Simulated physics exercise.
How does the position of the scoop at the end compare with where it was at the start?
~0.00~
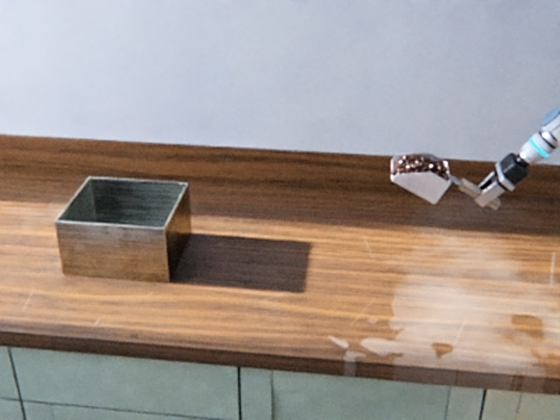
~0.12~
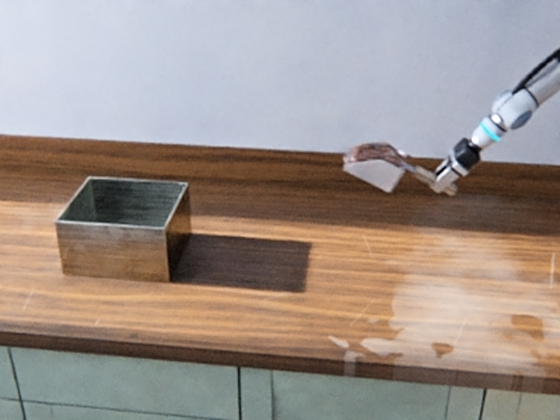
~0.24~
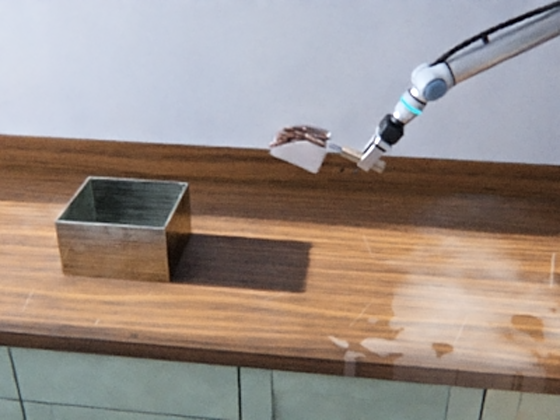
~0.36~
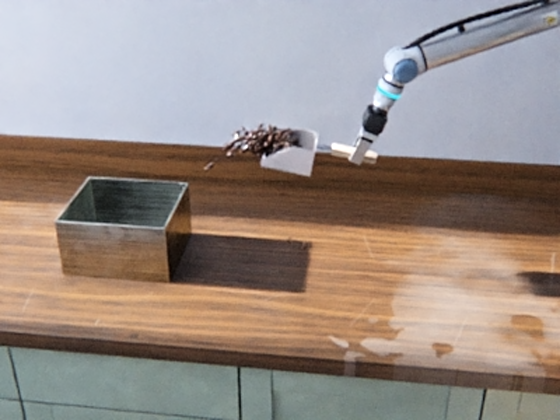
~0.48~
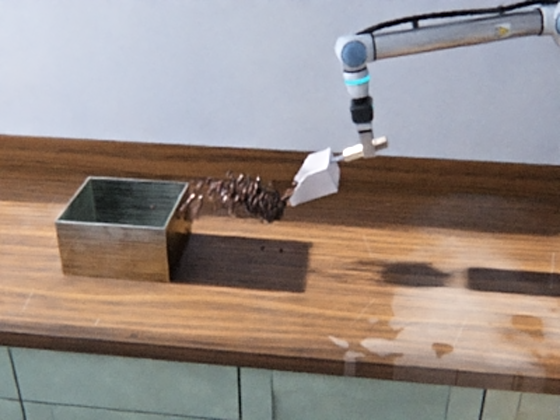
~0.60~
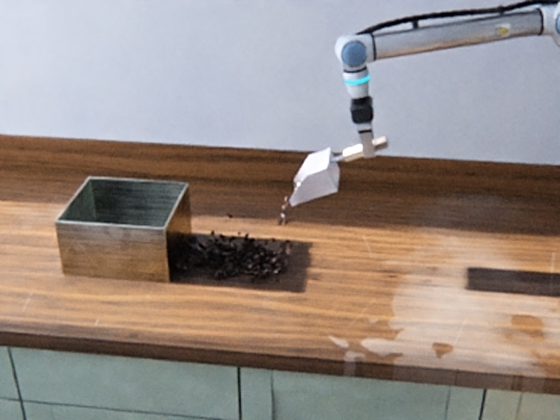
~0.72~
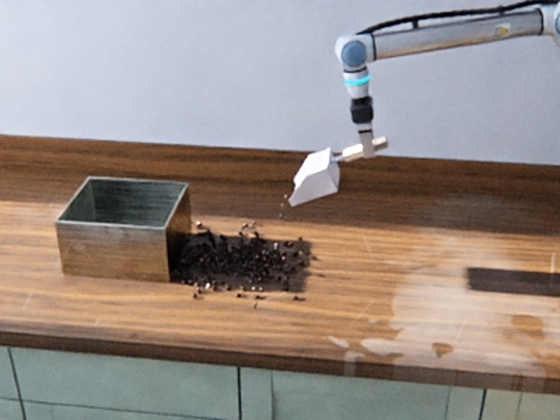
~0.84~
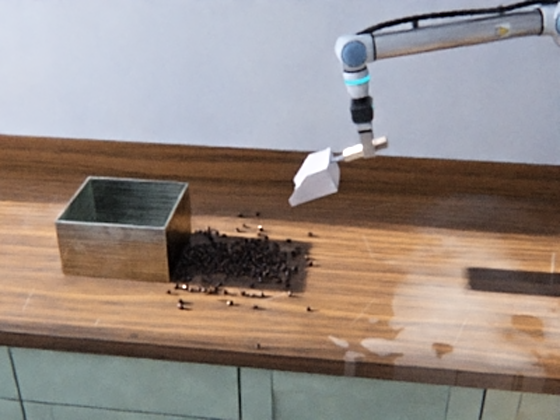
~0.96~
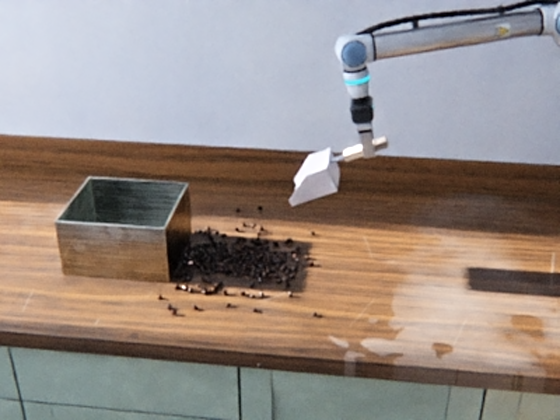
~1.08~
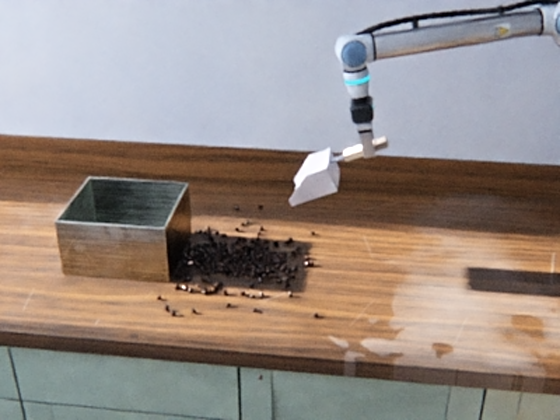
The scoop ends up farther to the left than it started, closer to the box but still held above the countertop to the right of it.
